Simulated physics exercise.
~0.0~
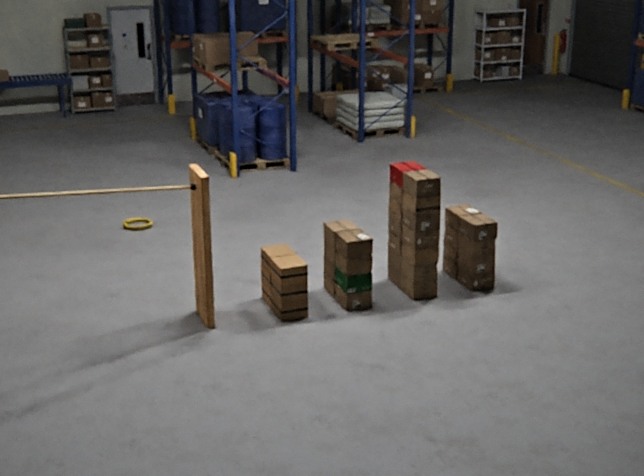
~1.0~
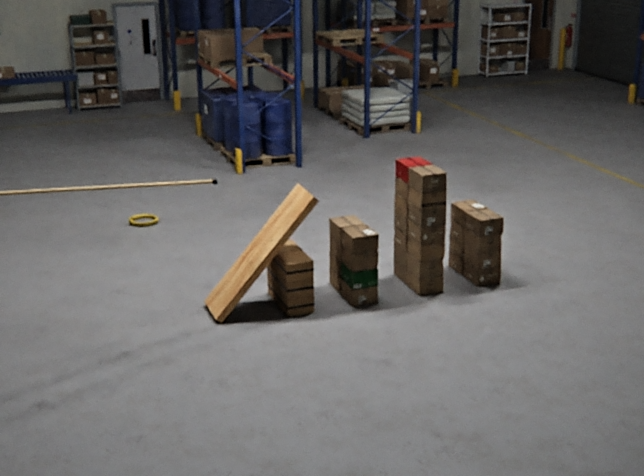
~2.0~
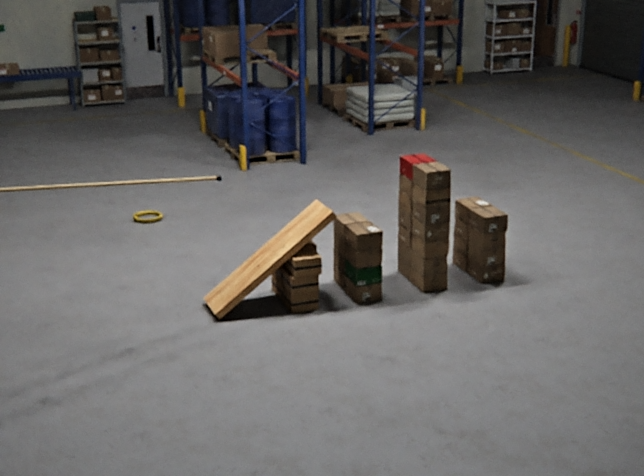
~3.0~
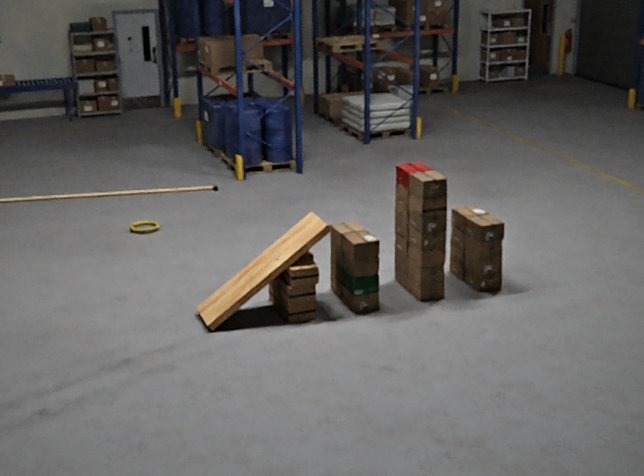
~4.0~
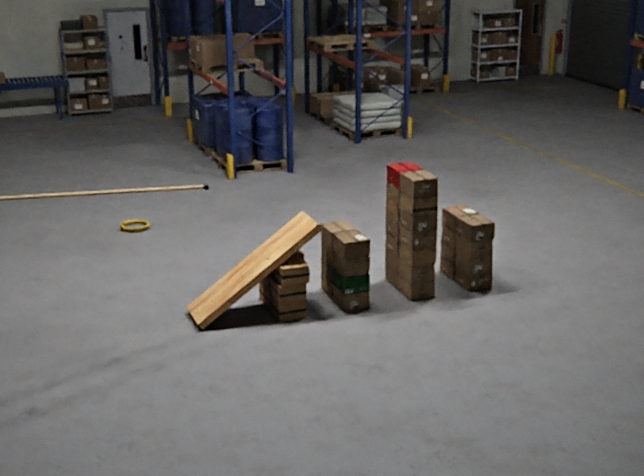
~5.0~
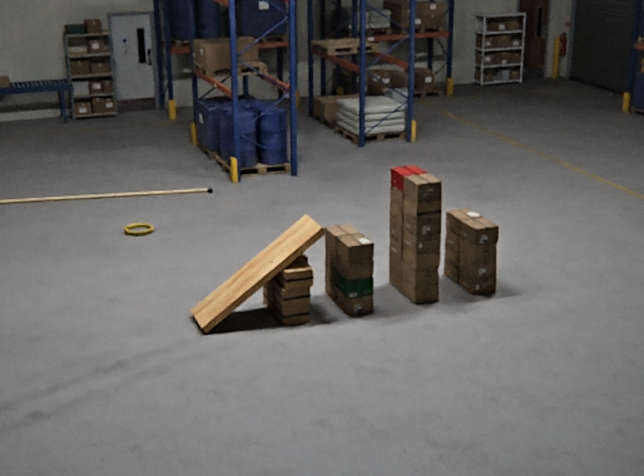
We see a wooden board standing upright beside a row of carton stacks in a warehouse, a long pole at its top. The board tips right, away from the pole, and comes to rest leaning on the nearest, shortest stack, with every stack still standing.
